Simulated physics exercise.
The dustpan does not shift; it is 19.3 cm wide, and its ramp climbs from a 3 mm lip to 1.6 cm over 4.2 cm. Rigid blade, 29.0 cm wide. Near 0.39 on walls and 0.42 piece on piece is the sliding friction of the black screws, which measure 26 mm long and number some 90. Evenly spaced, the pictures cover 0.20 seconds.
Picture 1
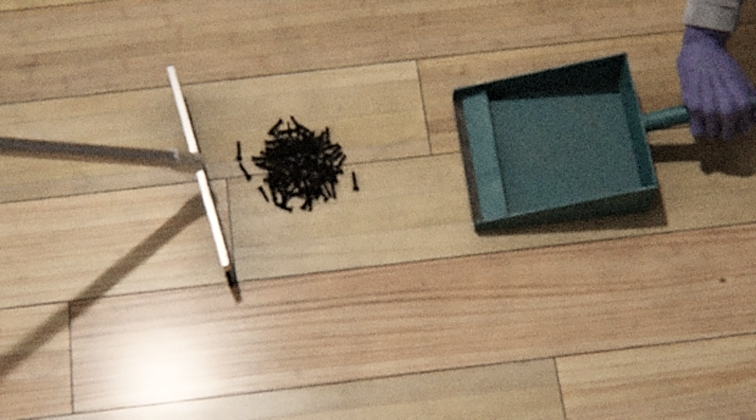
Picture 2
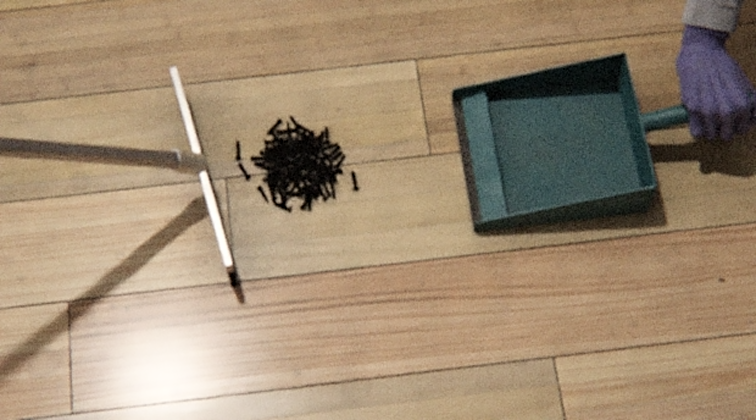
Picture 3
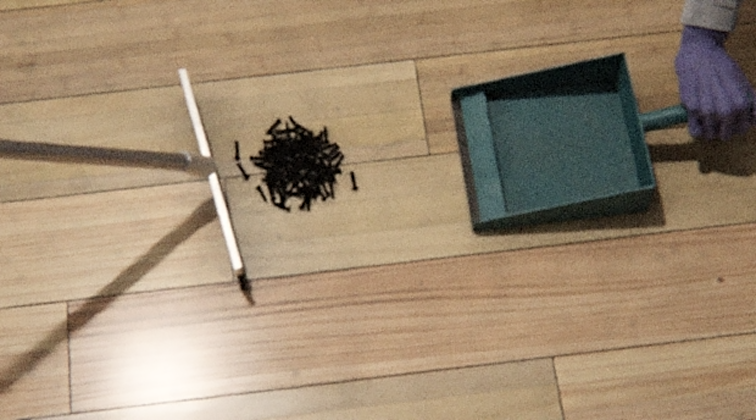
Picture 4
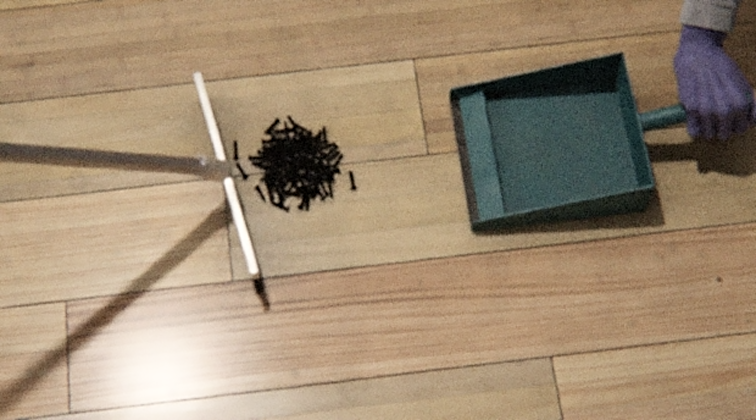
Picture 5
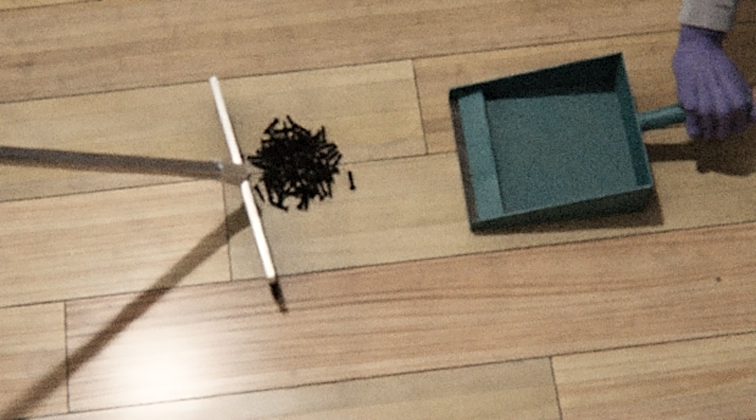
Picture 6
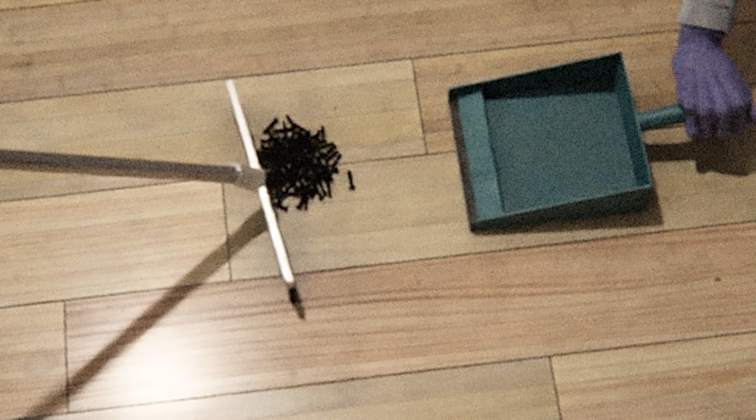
We see a thin white blade on a long handle slide rightward across a wooden floor and press into the left edge of a pile of small black pieces, while a purple-gloved hand holds a teal dustpan still at right.
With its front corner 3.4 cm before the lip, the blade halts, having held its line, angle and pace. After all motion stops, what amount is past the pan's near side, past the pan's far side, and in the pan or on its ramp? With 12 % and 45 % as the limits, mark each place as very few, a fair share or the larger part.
My call: Past the pan's near side: Very few; past the pan's far side: Very few; in the pan or on its ramp: Very few.
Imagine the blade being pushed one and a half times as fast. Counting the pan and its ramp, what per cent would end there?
Some 5 %.
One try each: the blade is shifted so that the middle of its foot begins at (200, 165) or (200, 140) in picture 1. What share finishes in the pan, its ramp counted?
Around 0 percent, then around 0 percent.
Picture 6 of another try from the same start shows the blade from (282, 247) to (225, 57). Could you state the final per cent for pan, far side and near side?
Pan 0 % / far 25 % / near 0 %.
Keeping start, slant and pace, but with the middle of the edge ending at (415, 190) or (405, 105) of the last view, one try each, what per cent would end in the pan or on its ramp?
Close to 0 and 5 in a hundred, in that order.
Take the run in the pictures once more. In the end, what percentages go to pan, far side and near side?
Near 0, far 5, pan 0, all in per cent.
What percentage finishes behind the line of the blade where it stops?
Some 10 percent, give or take.
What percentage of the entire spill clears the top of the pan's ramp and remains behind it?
Roughly 0 in a hundred.
Then, 0.19 s after the last picture, middle of the blade 15 cm from the lip; 0 % over the lip, far side 0 %, near side 0 %.
Then, 0.31 s after the last picture, middle of the blade 9 cm from the lip; 0 % over the lip, far side 5 %, near side 0 %.
Then, 0.57 s after the last picture, middle of the blade 6 cm from the lip; 0 % over the lip, far side 5 %, near side 0 %.
In the end, near side 0 %, far side 5 %, pan 0 %, in front of the lip or behind the blade 90 %.
